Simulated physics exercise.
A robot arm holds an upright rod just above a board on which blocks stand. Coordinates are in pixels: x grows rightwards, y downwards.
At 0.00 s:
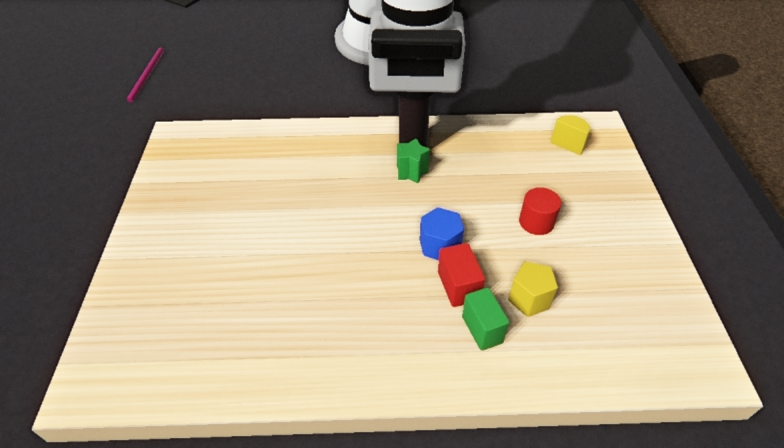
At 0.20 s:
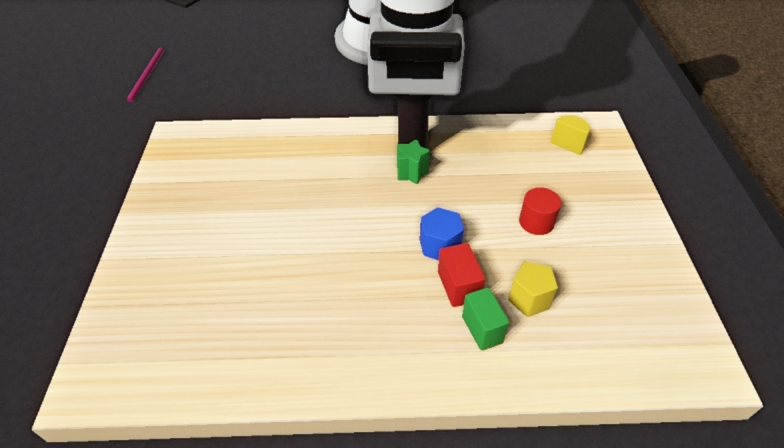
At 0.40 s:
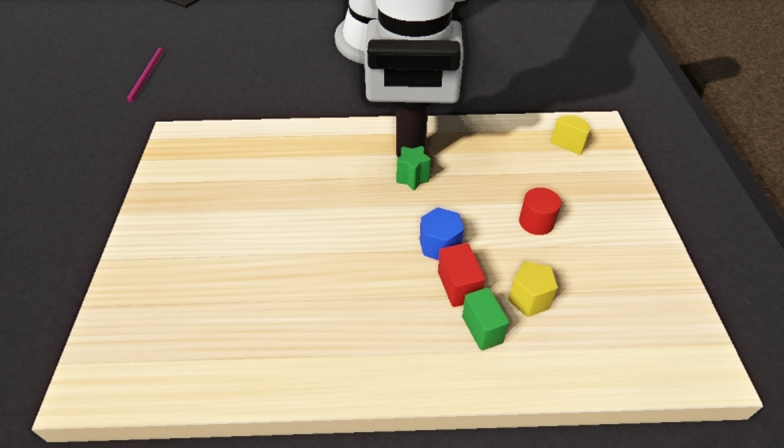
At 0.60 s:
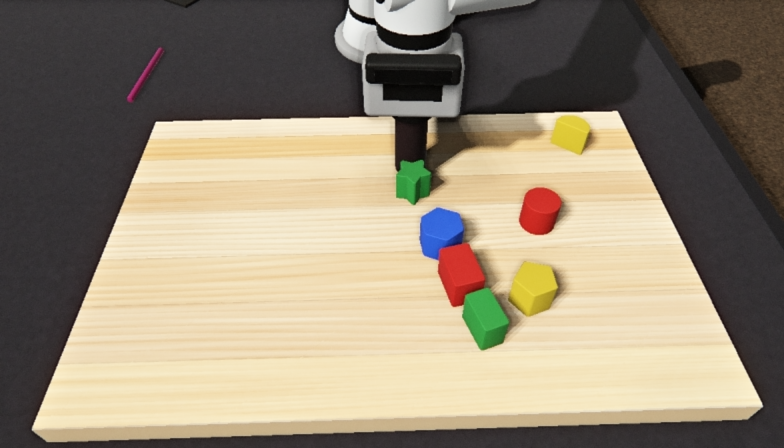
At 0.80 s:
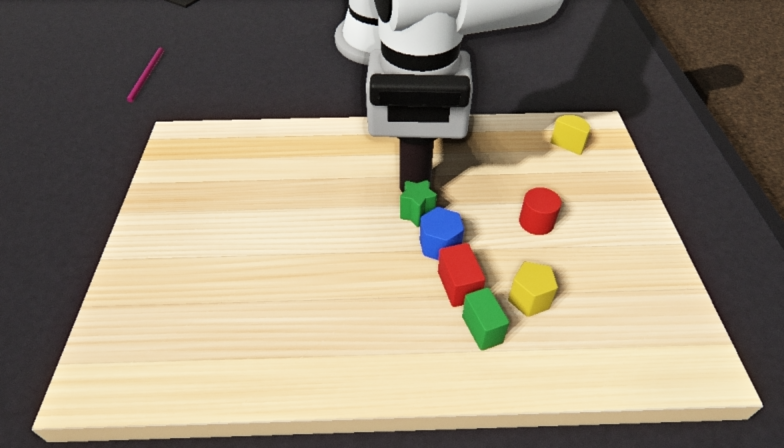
Robot arm with a dark rod pushing a green star-shaped block down a wooden board to the blue block's upper left.
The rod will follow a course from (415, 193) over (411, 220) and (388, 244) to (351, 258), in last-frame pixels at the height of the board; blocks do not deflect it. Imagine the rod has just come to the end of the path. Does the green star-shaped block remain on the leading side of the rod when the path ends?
It seems not.
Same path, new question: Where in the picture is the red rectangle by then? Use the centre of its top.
Roughly at (476, 279).
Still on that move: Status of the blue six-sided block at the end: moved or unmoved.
It will be nudged away from its spot.
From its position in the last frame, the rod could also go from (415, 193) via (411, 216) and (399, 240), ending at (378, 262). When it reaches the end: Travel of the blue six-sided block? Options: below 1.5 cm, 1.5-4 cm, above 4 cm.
It slides somewhere between 1.5 and 4 cm.
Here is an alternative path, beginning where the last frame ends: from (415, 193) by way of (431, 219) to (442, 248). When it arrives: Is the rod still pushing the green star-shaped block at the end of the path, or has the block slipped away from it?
When the path is over, you would find the green star-shaped block still in front of the rod.
The first path, step by step. One third of the way, rod (410, 215); green star-shaped block (420, 222), turned 15° anticlockwise; blue six-sided block (450, 239), turned 15° anticlockwise; red rectangle (470, 275); green rectangle (490, 313).
Two thirds of the way, rod (387, 239); green star-shaped block (414, 238), turned 45° anticlockwise; blue six-sided block (453, 244), turned 25° anticlockwise; red rectangle (476, 279); green rectangle (493, 319).
At the end, rod (350, 252); green star-shaped block (413, 238), turned 45° anticlockwise; blue six-sided block (453, 244), turned 25° anticlockwise; red rectangle (476, 279); green rectangle (493, 319).
